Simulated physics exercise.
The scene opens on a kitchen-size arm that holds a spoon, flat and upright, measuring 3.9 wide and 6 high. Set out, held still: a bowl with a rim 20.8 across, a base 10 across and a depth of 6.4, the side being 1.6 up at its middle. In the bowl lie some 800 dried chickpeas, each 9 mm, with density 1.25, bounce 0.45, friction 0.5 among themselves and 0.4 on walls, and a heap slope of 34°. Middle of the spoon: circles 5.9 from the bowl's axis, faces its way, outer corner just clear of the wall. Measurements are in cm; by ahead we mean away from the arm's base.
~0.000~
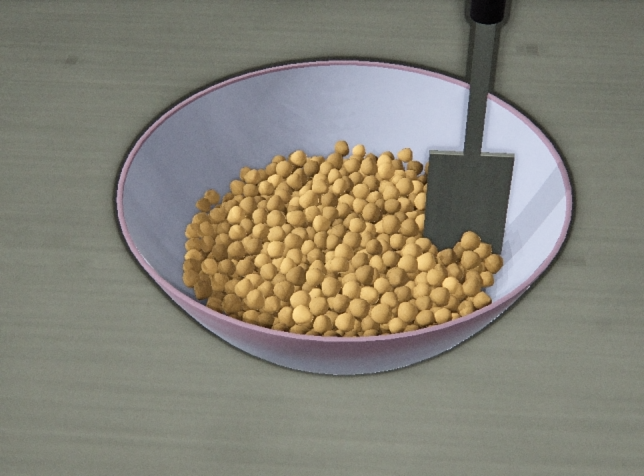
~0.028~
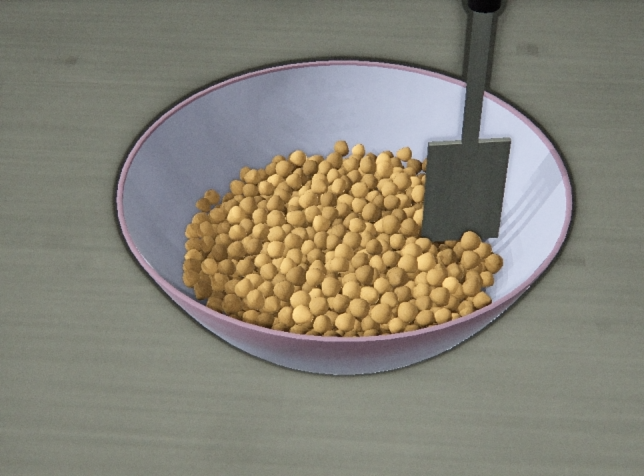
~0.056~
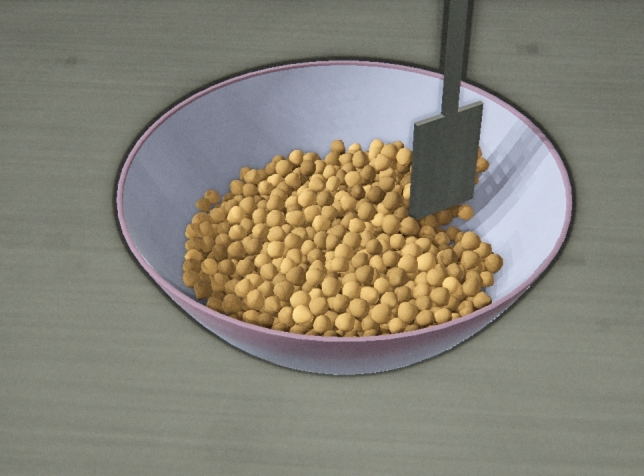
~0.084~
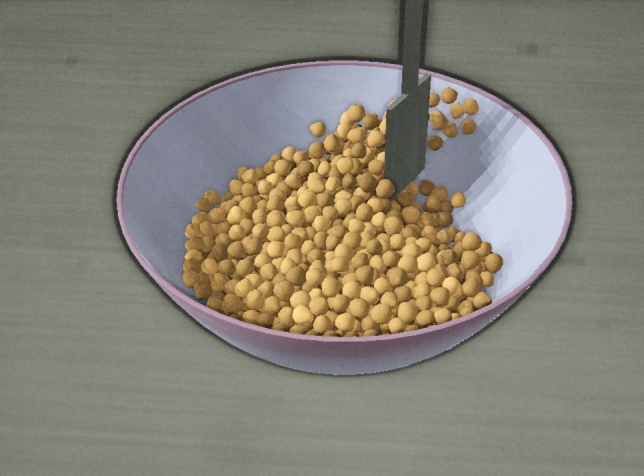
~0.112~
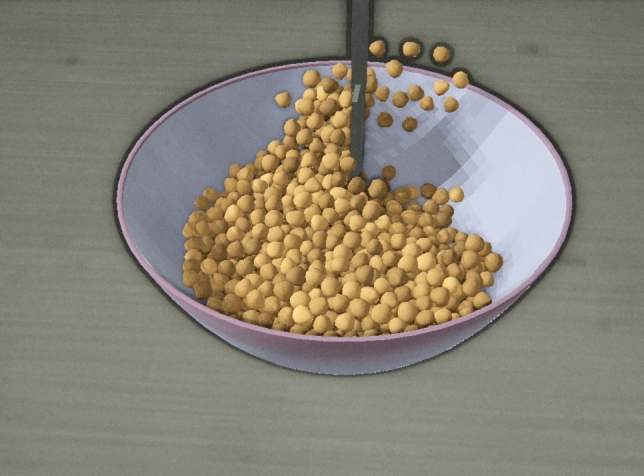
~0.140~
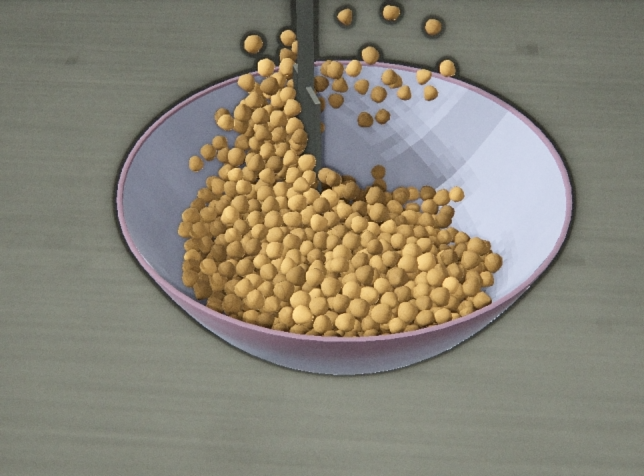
A dark, flat-bladed spoon swept leftward along the far side of a pale bowl of dried chickpeas, turning edge-on as it pushed them into a tall pile and tossed several above the rim.
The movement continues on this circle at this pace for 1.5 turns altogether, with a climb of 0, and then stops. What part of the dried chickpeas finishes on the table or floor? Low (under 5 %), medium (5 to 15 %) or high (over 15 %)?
High - over 15 %.
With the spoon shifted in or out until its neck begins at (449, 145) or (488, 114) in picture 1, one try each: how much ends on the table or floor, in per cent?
30 and 20 per cent.
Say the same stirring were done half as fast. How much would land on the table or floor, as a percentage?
In that case, close to 5 in a hundred.
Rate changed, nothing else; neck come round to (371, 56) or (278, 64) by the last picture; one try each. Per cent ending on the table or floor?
About 15 % for one try and about 35 % for the other, in order.
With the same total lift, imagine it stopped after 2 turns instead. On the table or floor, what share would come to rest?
Then some 40 per cent.
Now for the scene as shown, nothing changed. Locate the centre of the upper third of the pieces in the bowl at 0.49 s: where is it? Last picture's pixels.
Centre, approx.: (357, 148).
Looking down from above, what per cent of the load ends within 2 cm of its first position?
I'd guess close to 25 percent of the load.
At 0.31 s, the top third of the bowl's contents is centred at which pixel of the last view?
Roughly at (381, 296).
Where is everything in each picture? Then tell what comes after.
Spoon neck at (475, 126), 0° round; upper third of the load around (343, 233), from x 190 to 495, top at y 150; 803 in the bowl, in the first frame.
Spoon neck at (473, 114), 9° round; upper third of the load around (344, 230), from x 190 to 495, top at y 150, in the second frame.
Spoon neck at (452, 86), 34° round; upper third of the load around (352, 222), from x 190 to 495, top at y 145, in the third frame.
Spoon neck at (411, 64), 60° round; upper third of the load around (350, 217), from x 190 to 495, top at y 95, in the fourth frame.
Spoon neck at (360, 54), 86° round; upper third of the load around (330, 206), from x 190 to 495, top at y 50; 802 in the bowl, 1 in flight or on the tool, in the fifth frame.
Spoon neck at (306, 57), 112° round; upper third of the load around (293, 196), from x 185 to 495, top at y 10; 799 in the bowl, 4 in flight or on the tool, in the sixth frame.
By 0.31 s, 276° round, highest piece 11 above the table; 707 in the bowl, 24 on the table or floor, 72 in flight or on the tool.
By 0.49 s, 79° round, highest piece 11 above the table; 609 in the bowl, 133 on the table or floor, 61 in flight or on the tool.
By 0.78 s, 180° round, highest piece 6 above the table; 549 in the bowl, 251 on the table or floor, 3 in flight or on the tool.
By 1.48 s, 180° round, highest piece 6 above the table; 549 in the bowl, 254 on the table or floor.
Final count, 549 in the bowl, 254 on the table or floor. That is 32 % on the table or floor.
